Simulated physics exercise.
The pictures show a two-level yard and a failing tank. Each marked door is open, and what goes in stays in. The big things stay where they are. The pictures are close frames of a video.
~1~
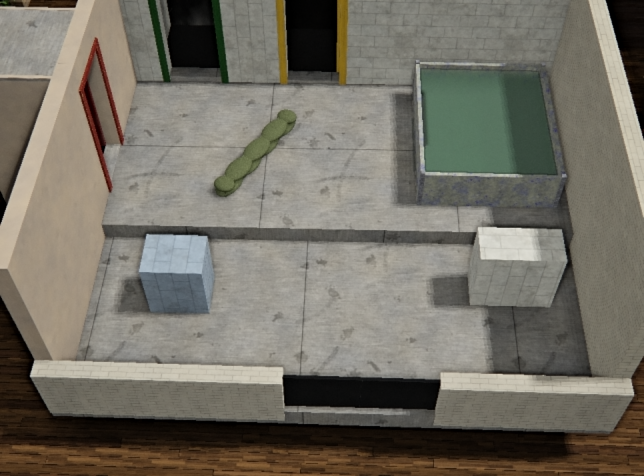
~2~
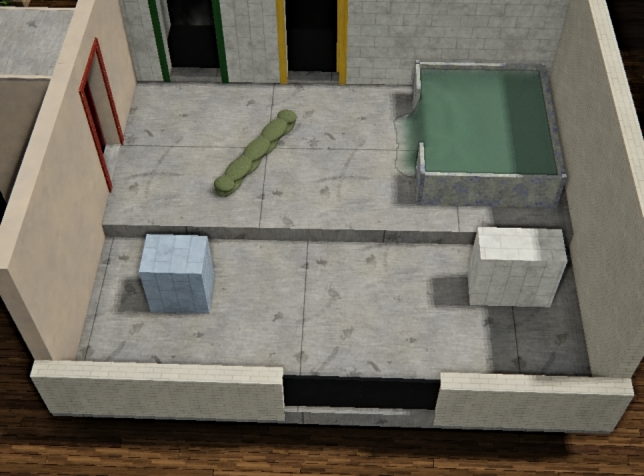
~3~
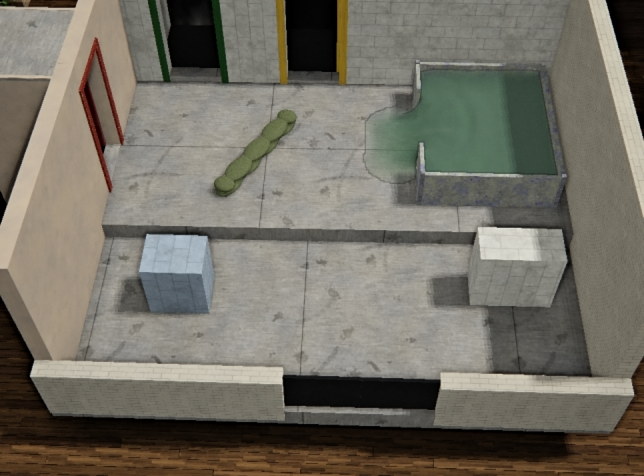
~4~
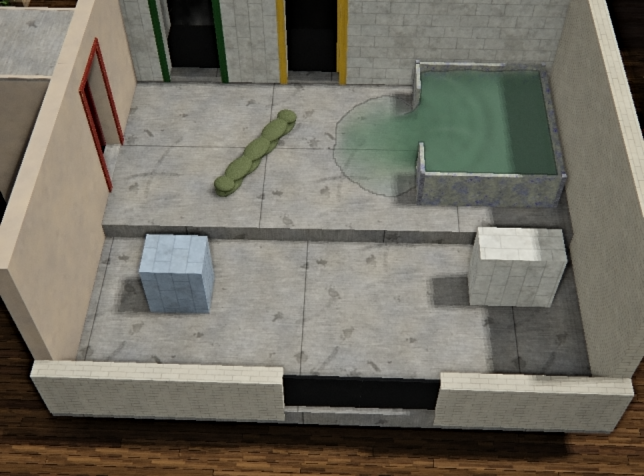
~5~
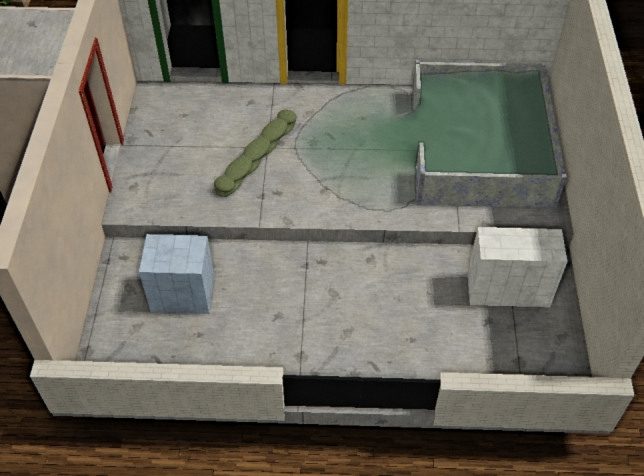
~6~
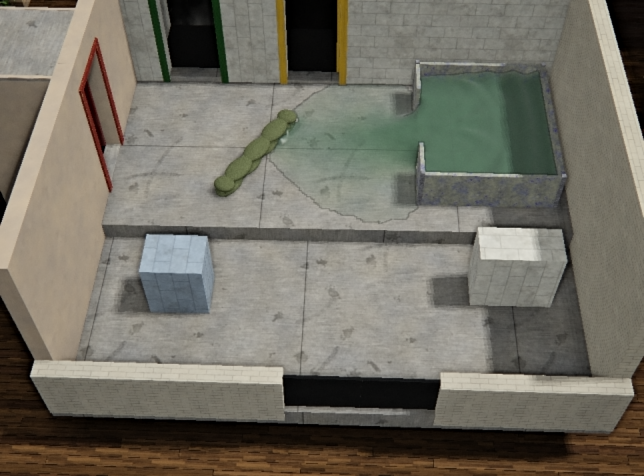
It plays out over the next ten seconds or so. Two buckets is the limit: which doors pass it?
In the end: The red door lets in a lot; the yellow door lets in a lot; the green door admits no more than that.
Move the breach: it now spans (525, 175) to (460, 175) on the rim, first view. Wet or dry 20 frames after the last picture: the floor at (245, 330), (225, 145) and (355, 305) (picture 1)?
As listed: Covered, no water, awash.
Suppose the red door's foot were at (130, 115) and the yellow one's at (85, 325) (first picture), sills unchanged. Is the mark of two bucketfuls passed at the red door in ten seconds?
One by one: Red door lets more in.
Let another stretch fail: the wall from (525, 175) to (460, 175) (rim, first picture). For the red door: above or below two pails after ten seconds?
Then: Red door keeps below it.
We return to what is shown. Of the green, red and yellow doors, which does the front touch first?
I say the yellow door.
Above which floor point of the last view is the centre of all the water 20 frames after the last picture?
Near (343, 171).
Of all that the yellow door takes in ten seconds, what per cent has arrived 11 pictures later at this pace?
Close to 20 %.
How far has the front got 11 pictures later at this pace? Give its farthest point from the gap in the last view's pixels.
Roughly at (106, 290).
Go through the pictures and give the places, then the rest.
In the first frame, still water in the water tank at (486, 120).
In the second frame, the front is at (408, 117), out from the gap at (420, 135).
In the third frame, water pours out at (419, 137) and has run to (372, 121).
In the fourth frame, water pours out at (419, 138) and has run to (338, 158).
In the fifth frame, water pours out at (419, 137) and has run to (301, 152).
In the sixth frame, the front is at (272, 154), out from the gap at (419, 137).
A moment on, water covers 25 % of the floor; the red door not reached, the yellow door wet at the sill, nothing in, the green door not reached.
Next, water covers 45 % of the floor; the red door not reached, the yellow door over two buckets in, the green door wet at the sill, nothing in.
Then, water covers 55 % of the floor; the red door under two buckets in, the yellow door over two buckets in, the green door wet at the sill, nothing in.
Later, water covers 75 % of the floor; the red door over two buckets in, the yellow door far over two buckets in, the green door wet at the sill, nothing in.
In the end, water covers 90 % of the floor; the red door over two buckets in, the yellow door far over two buckets in, the green door wet at the sill, nothing in.
